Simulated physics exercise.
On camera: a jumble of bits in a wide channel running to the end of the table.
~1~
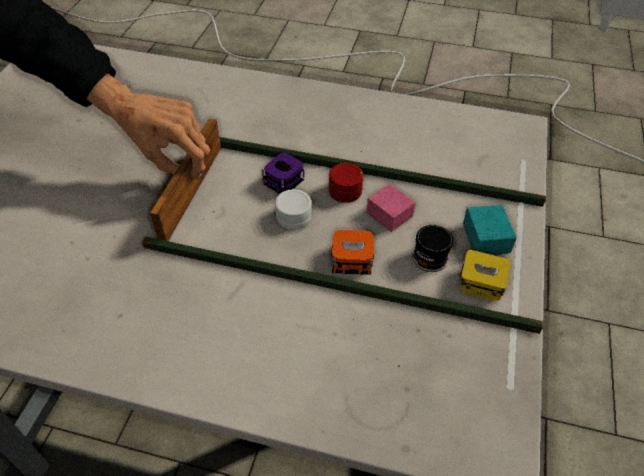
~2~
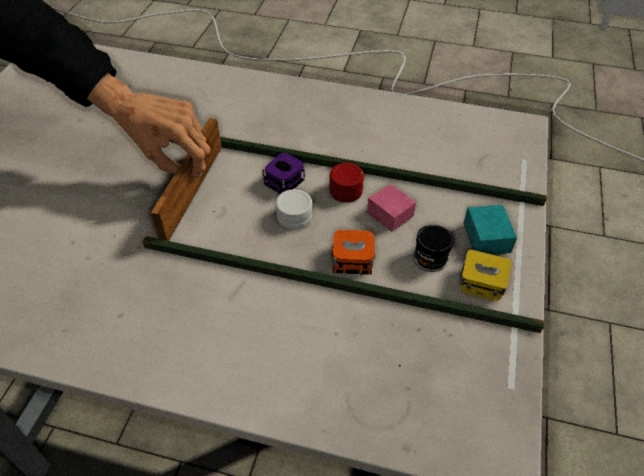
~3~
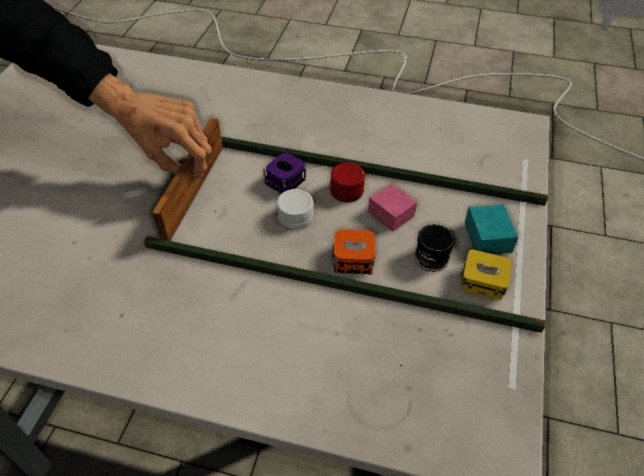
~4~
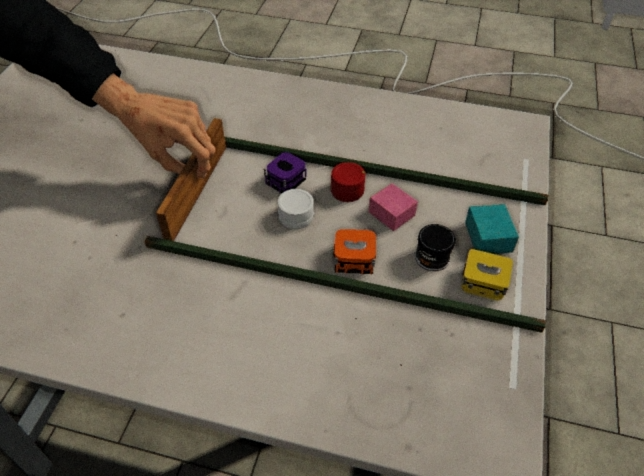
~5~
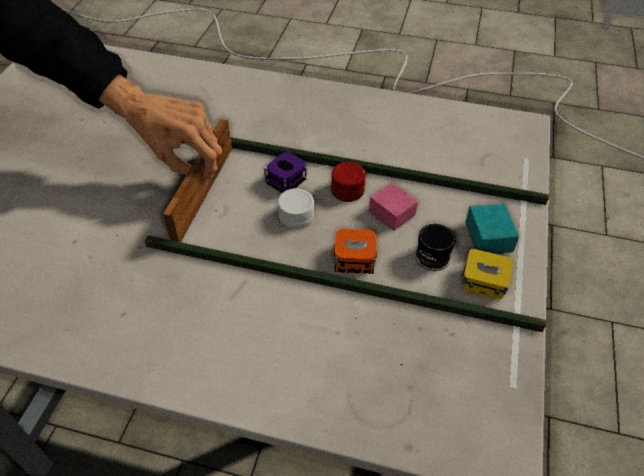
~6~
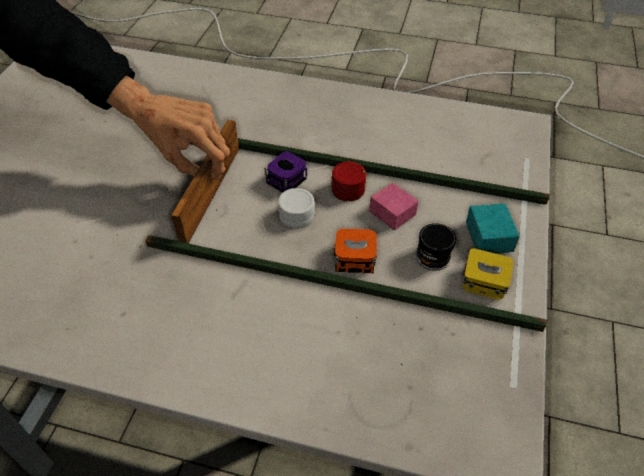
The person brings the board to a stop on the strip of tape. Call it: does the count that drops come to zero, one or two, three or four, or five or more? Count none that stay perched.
It comes to five or more.
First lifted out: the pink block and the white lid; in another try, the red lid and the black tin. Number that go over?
The first removal gives 3, the second gives 3.
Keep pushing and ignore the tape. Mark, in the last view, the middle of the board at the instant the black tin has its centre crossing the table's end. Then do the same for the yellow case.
The middle is at (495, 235) when it's the black tin, and at (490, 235) when it's the yellow case.
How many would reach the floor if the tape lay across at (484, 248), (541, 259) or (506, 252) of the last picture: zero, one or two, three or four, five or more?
One or two; at least five; at least five.
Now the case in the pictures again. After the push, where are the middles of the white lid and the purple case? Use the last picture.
First (542, 253), then (541, 214).
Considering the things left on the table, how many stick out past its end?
The count is 3.
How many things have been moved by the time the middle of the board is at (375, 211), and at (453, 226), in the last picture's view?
It comes to 5 for the first spot, 8 for the other.
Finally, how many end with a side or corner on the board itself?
3 in contact.
Soon after, none off yet; turquoise block at rest near (492, 229); yellow case at rest near (487, 275); black tin at rest near (435, 247).
After that, none off yet; turquoise block at rest near (492, 229); yellow case at rest near (487, 275); black tin at rest near (437, 248).
And then, none off yet; turquoise block displaced about its own width near (561, 235); yellow case displaced about its own width near (537, 295); black tin displaced well along near (525, 260).
In the end, the number that fall off is five or more; gone, red lid, pink block, black tin, yellow case and turquoise block.
